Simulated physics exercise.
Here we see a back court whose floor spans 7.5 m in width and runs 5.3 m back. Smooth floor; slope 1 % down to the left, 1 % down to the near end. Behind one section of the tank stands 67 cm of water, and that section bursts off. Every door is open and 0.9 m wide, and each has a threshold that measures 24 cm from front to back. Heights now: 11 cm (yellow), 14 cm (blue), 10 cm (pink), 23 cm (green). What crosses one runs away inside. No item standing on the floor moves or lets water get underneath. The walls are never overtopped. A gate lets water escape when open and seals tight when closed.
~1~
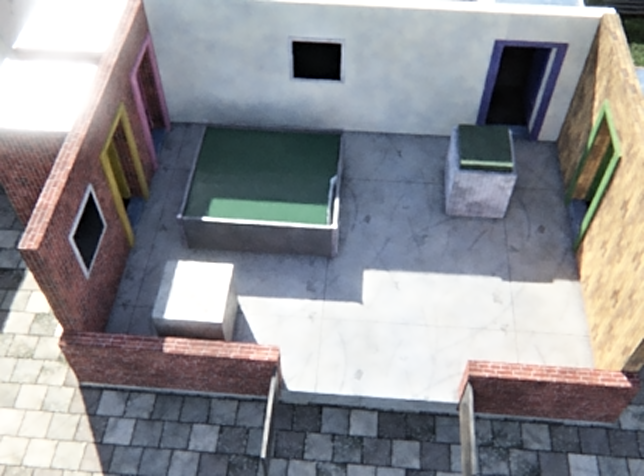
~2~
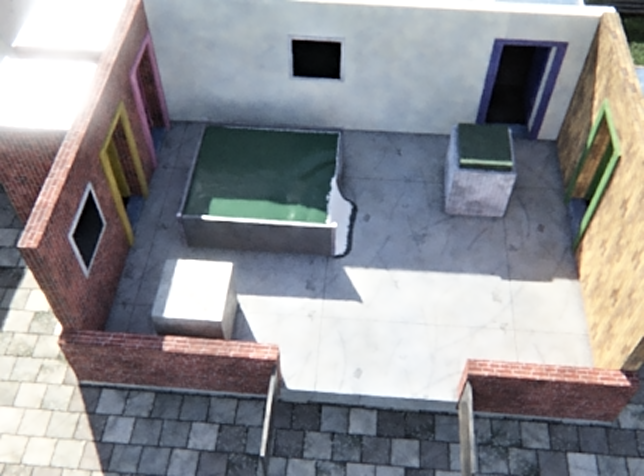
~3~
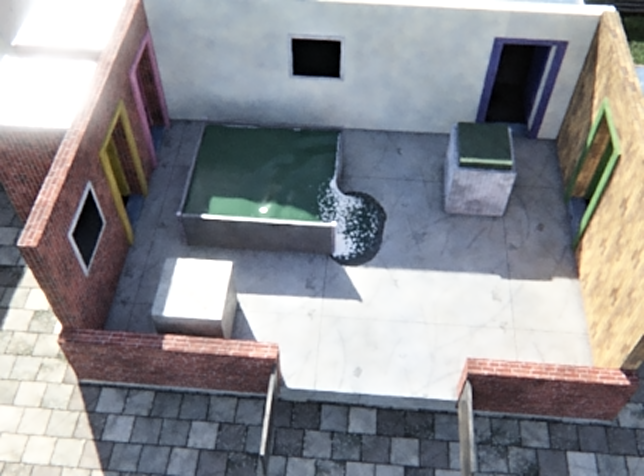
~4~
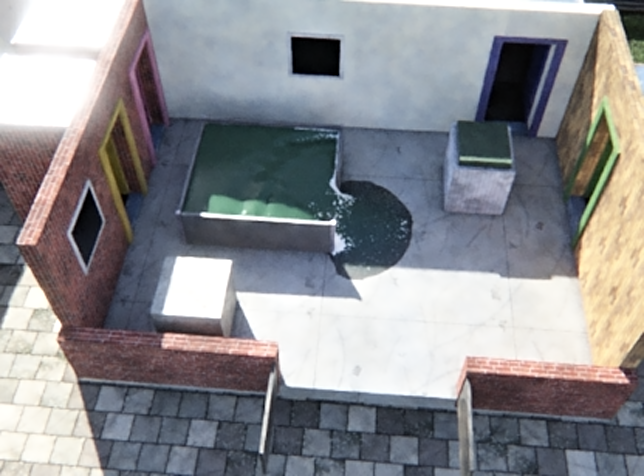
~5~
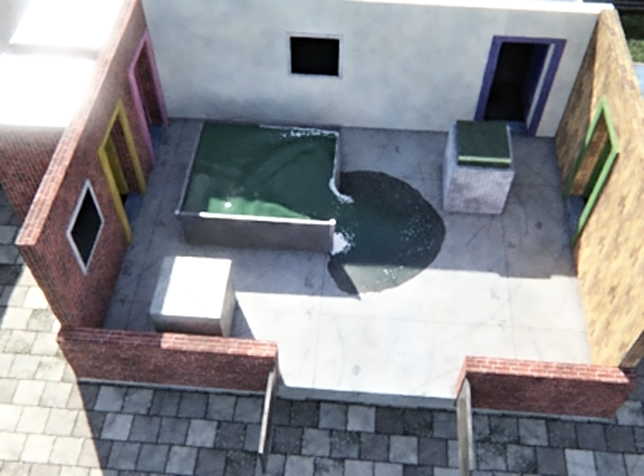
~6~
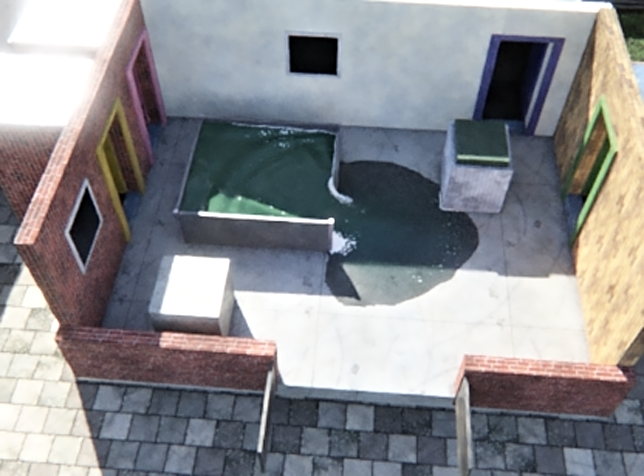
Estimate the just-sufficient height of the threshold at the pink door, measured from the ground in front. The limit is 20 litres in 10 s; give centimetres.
I would say 8.5 cm.
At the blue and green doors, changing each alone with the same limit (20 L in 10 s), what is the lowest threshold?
You'd want about 10.5 centimetres at blue and about 19 centimetres at green.
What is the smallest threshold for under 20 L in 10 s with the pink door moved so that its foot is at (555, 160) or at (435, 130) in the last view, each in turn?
In turn: About 10.5 cm, about 12.0 cm.
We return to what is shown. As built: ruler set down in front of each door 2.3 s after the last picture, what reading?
Depths in cm: Yellow 0, blue 3, pink 0, green 20.
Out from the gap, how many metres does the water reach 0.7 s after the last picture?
Around 4.2 m out.
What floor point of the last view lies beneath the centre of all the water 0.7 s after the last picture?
I'd say around (300, 208).
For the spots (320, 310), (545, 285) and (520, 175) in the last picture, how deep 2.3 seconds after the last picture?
About 0, 14 and 3 cm.
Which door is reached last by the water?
The yellow one.
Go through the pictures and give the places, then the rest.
The tank at (266, 175) is whole and still, 67 cm deep; the pink door at (152, 108) is dry, in the first frame.
The gap is at (334, 220), the front 0.3 m out at (353, 210); the back of the tank holds 67 cm, in the second frame.
The gap is at (334, 219), the front 0.8 m out at (380, 224); the back of the tank holds 67 cm, in the third frame.
The gap is at (333, 218), the front 1.3 m out at (407, 238); the back of the tank holds 67 cm, in the fourth frame.
The gap is at (332, 218), the front 1.8 m out at (438, 242); the back of the tank holds 66 cm, in the fifth frame.
The gap is at (331, 216), the front 2.4 m out at (472, 243); the back of the tank holds 67 cm; the pink door at (148, 103), 3.8 m from the gap, is still 3.6 m from the nearest water, in the sixth frame.
Then, 0.7 s after the last picture water covers 35 % of the floor, deepest (36 cm) near (342, 230); it has not reached the pink door.
Then, 2.3 s after the last picture water covers 55 % of the floor, deepest (34 cm) near (585, 368); it has not reached the pink door.
Then, 9.3 s after the last picture water covers 100 % of the floor, deepest (14 cm) near (539, 387); 12 cm at the pink door, 10 litres in over its 10 cm threshold.
At the pink door as built, the water peaked near 13 cm, 8.9 s after the last picture.
Run again over the same 10 s with other heights there, 38 litres in over 7 cm, 10 litres over 10 cm. The limit of 20 litres is kept from about 8.5 cm up.
